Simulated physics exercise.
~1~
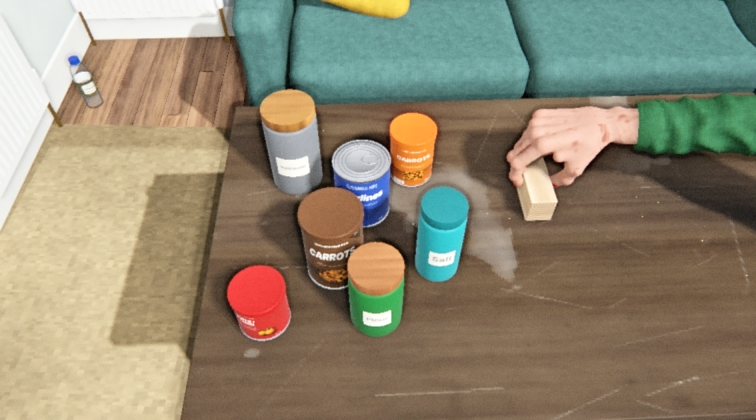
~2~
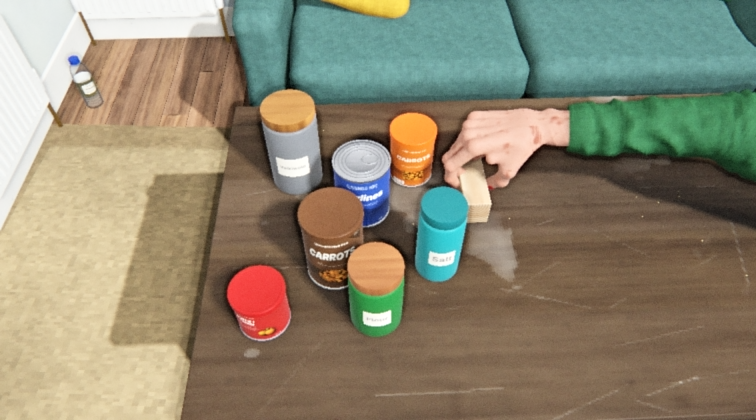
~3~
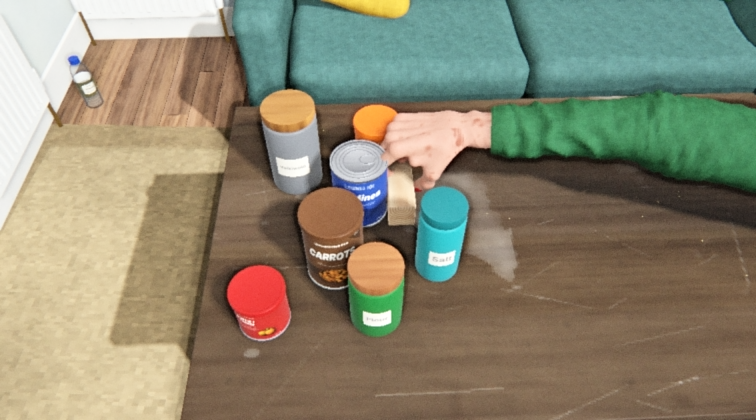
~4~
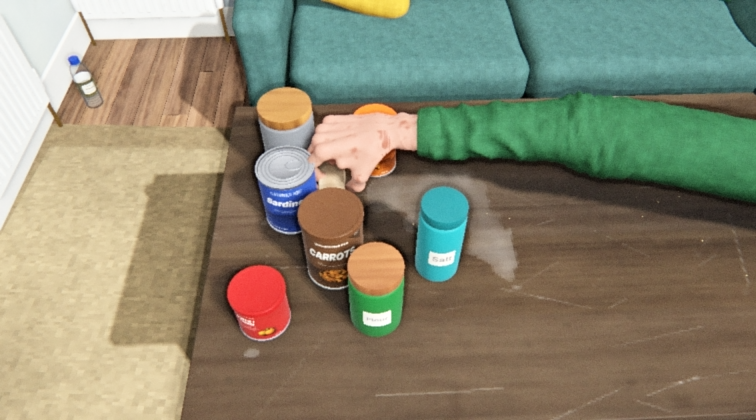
A hand in a green sleeve slid a wooden block leftward across a dark table among several tins and jars, shifting the orange tin and then pushing the blue tin left beside the grey jar, with everything still standing at the end.
